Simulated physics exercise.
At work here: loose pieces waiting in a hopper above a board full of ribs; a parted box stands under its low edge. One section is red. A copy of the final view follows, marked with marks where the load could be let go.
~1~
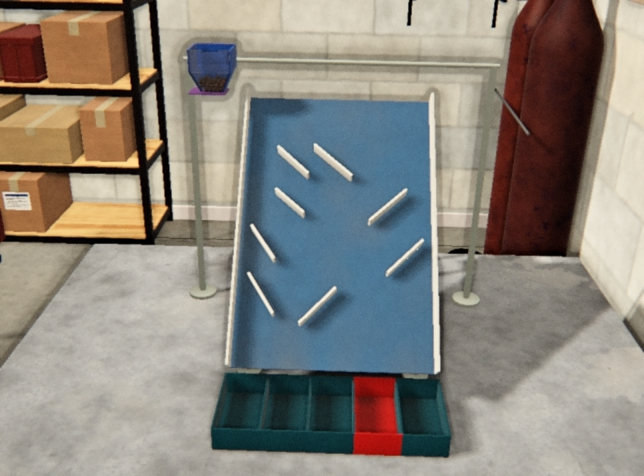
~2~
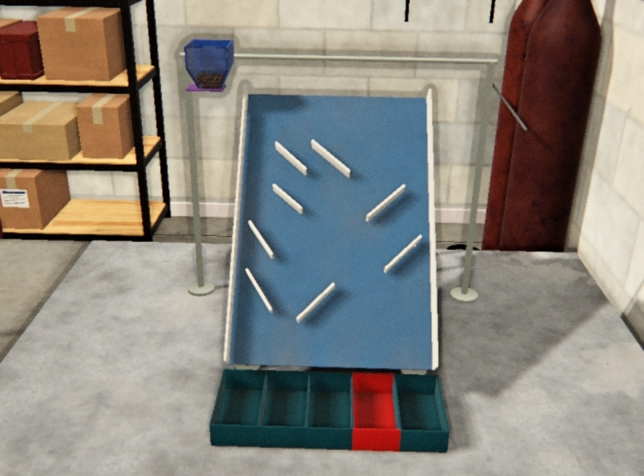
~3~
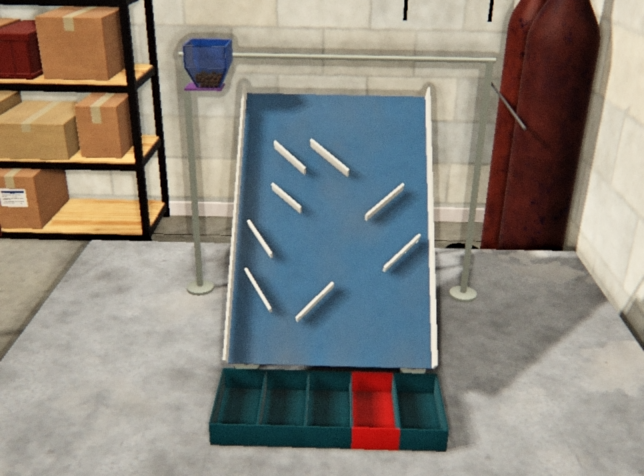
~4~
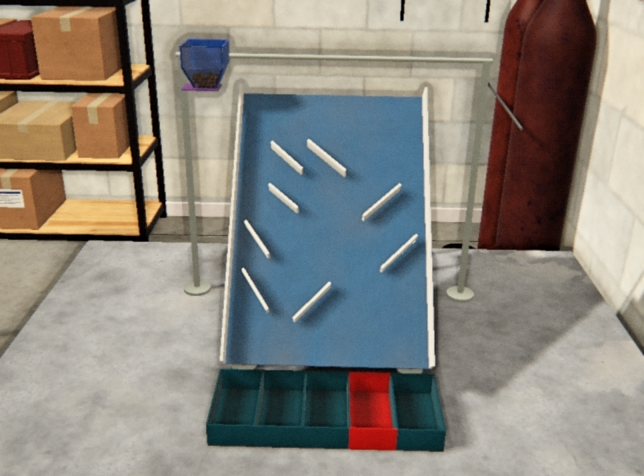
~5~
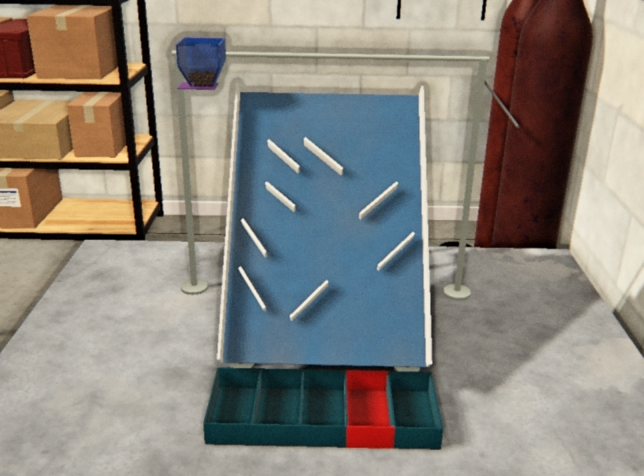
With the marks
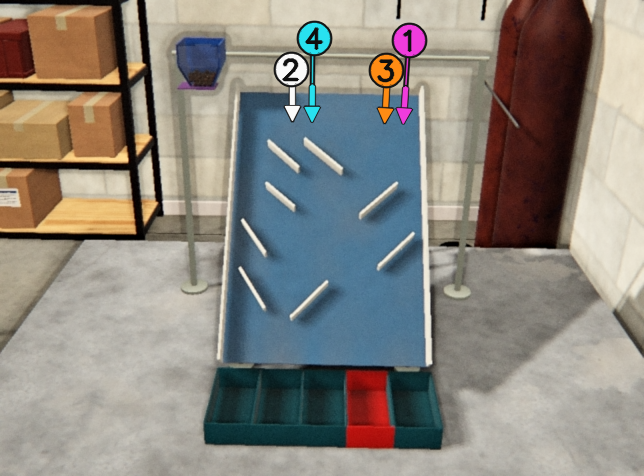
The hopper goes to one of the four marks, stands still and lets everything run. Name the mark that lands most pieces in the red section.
I would pick mark 2.
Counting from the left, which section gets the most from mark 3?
It is the first one.
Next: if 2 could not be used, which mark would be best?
Mark 4.
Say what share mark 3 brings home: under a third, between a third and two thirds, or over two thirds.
Under a third.
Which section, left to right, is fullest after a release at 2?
The fourth.
On the marked copy, mark 1 meets the board at (403, 118); mark 2 meets the board at (292, 115); mark 3 meets the board at (385, 117); mark 4 meets the board at (312, 116).
If 1 is chosen, a small part in the red section, about half in other sections, about a third outside the box.
If 2 is chosen, about a third in the red section, about a third in other sections, about a quarter outside the box.
If 3 is chosen, a small part in the red section, about two thirds in other sections, about a quarter outside the box.
If 4 is chosen, about a quarter in the red section, about half in other sections, about a quarter outside the box.
